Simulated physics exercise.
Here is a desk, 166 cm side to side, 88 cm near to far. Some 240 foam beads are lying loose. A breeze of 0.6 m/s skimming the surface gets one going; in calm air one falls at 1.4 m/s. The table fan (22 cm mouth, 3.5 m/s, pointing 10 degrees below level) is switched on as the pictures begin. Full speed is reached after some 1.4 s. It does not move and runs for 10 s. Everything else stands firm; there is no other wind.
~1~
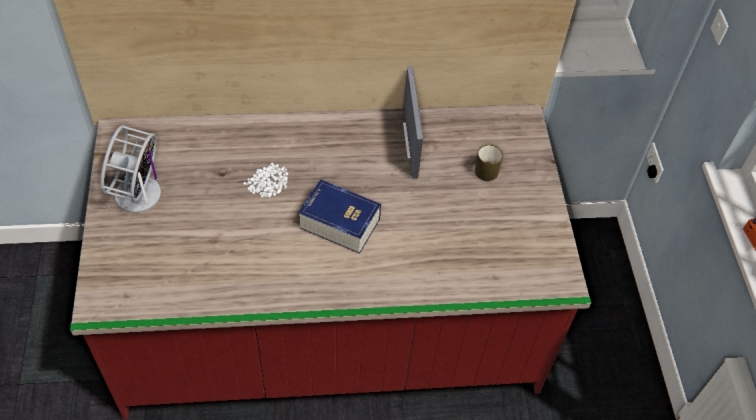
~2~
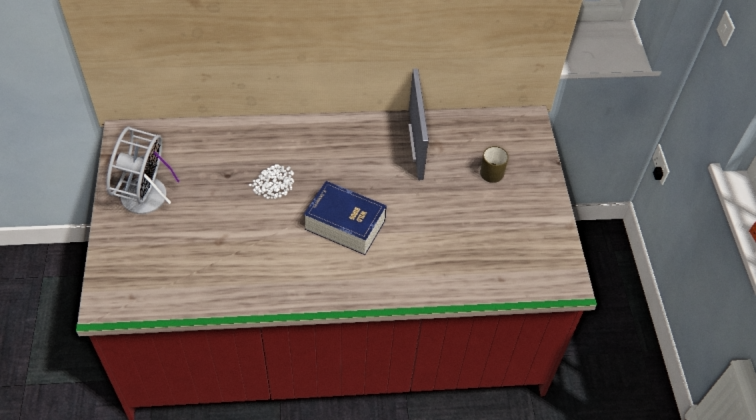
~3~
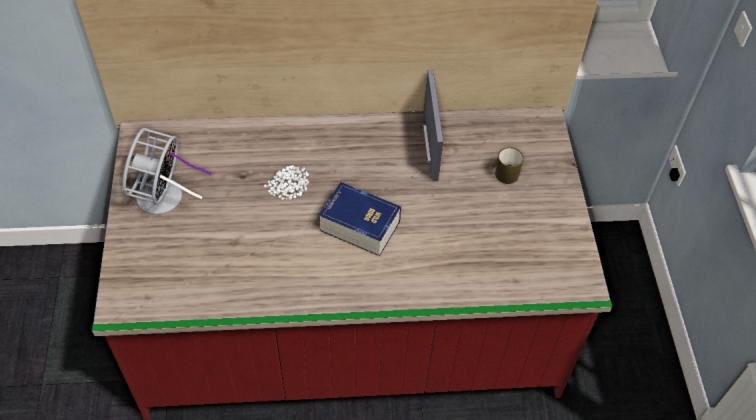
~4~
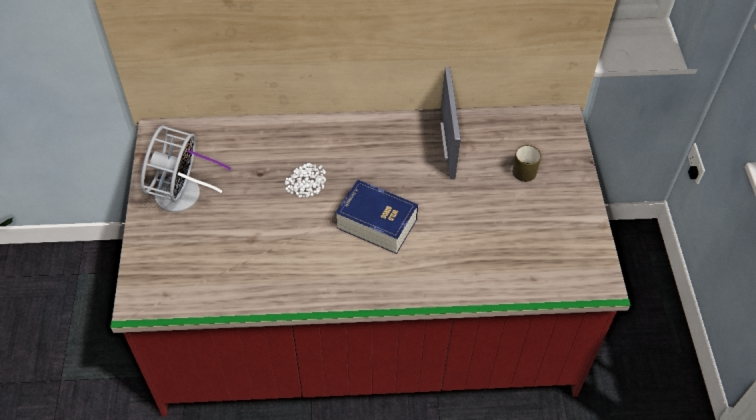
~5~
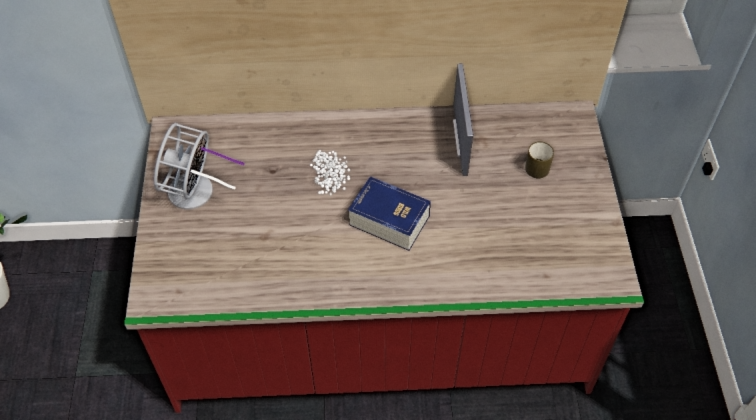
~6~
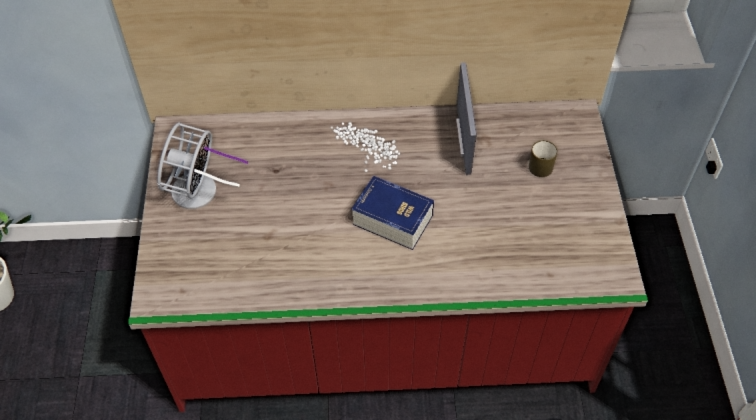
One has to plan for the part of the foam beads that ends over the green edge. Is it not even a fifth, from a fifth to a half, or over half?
Of the foam beads, under a fifth end over the green edge.
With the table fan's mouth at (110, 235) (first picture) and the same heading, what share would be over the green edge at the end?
Then about 0 %.
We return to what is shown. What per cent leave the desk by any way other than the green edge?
Some 0 per cent.
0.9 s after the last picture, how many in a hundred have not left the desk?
About 100 %.
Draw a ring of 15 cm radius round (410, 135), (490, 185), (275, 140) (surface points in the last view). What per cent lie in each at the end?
In turn about 15 %, 0 %, 0 %.
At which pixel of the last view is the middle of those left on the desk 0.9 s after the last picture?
Near (382, 106).
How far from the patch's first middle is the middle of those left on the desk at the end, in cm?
About 35 cm.
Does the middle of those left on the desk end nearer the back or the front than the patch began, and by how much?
To the back, by about 30 cm.
Then, 0.9 s after the last picture, 0 % are over the green edge; the middle of those still in play is near (382, 106); 0 % have settled or left.
Then, 2.1 s after the last picture, 1 % are over the green edge; the middle of those still in play is near (355, 109); 9 % have settled or left.
Then, 4.4 s after the last picture, 1 % are over the green edge; the middle of those still in play is near (355, 109); 18 % have settled or left.
Then, 8.9 s after the last picture, at the end, 1 % are over the green edge; the middle of those still in play is near (354, 109).
